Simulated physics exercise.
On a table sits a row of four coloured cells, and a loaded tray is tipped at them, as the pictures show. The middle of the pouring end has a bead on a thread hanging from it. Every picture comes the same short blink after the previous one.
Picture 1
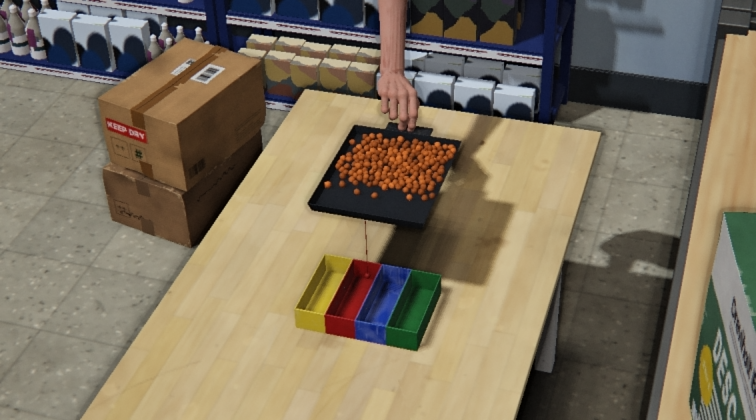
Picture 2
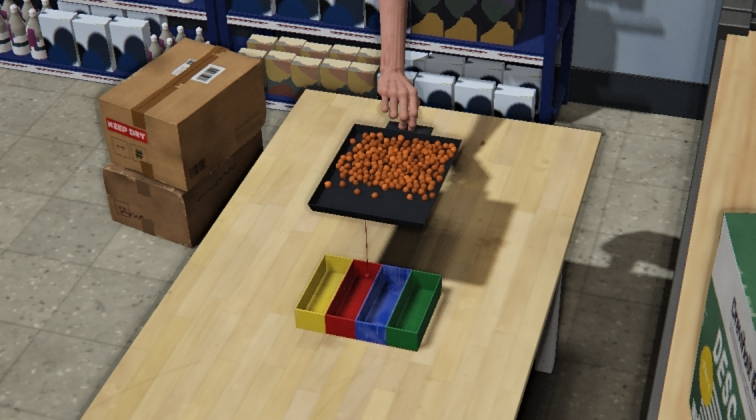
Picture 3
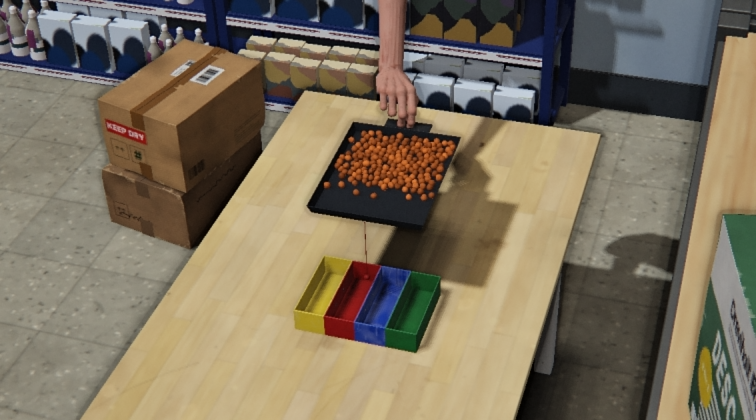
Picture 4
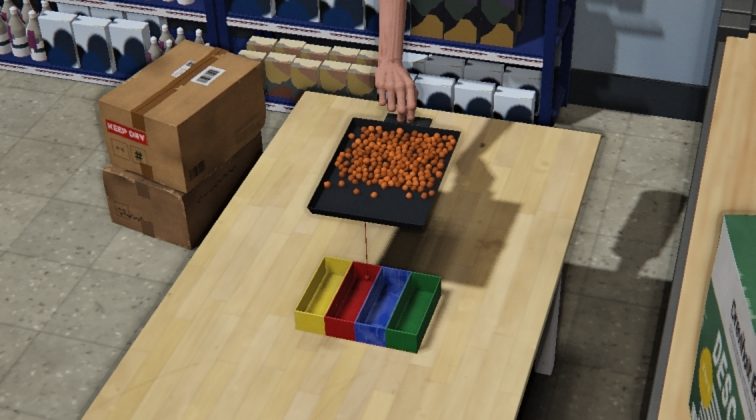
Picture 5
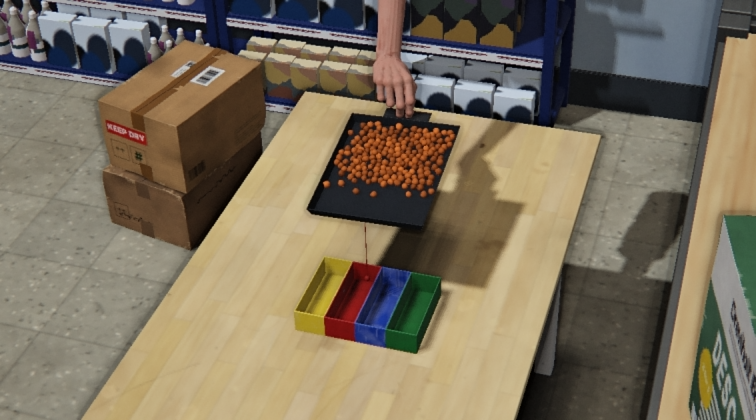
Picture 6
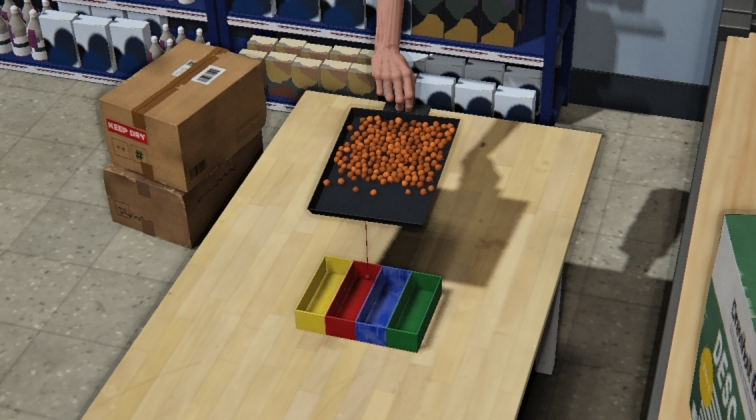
To begin with, a hand holds a black tray of small orange balls above a wooden table, behind a row of yellow, red, blue and green cells. The hand then tilts the tray slightly, its front edge dipping a little toward the left corner, while the balls barely shift.
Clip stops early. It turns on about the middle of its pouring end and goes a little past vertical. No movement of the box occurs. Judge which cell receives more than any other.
The yellow cell receives the most.
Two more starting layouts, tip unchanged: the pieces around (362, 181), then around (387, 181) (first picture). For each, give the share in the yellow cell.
Roughly 40 per cent, and 30 per cent.
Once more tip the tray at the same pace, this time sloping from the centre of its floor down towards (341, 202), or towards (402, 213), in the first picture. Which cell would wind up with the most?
Try 1 - the yellow one / try 2 - that green cell.
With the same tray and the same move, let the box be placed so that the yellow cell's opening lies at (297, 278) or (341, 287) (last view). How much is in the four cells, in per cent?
In order, about 90 and 50 in a hundred.
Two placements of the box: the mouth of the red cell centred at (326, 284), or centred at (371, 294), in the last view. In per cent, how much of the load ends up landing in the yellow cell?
First position: Some 20 %; second position: Some 20 %.
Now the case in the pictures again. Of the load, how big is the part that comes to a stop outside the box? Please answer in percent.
About 30 per cent.
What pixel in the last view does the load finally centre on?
The centre comes to rest close to (322, 311).
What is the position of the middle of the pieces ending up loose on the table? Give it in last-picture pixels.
Look around pixel (261, 305).
Shortly afterwards, tray tipped steeply; the bulk on the tray; a little in the yellow cell; only a few in the red cell; only a few in the green cell; only a few in the blue cell; only a few falling or outside the box.
Next, tray tipped right over; a little on the tray; near a third in the yellow cell; a little in the red cell; a little in the blue cell; a little in the green cell; near a third falling or outside the box.
Some moments later, tray tipped past a quarter turn; near a third in the yellow cell; near a quarter in the red cell; a little in the blue cell; only a few in the green cell; near a quarter falling or outside the box.
In the end, tray tipped past a quarter turn; near a third in the yellow cell; near a quarter in the red cell; a little in the blue cell; only a few in the green cell; near a quarter outside the box.
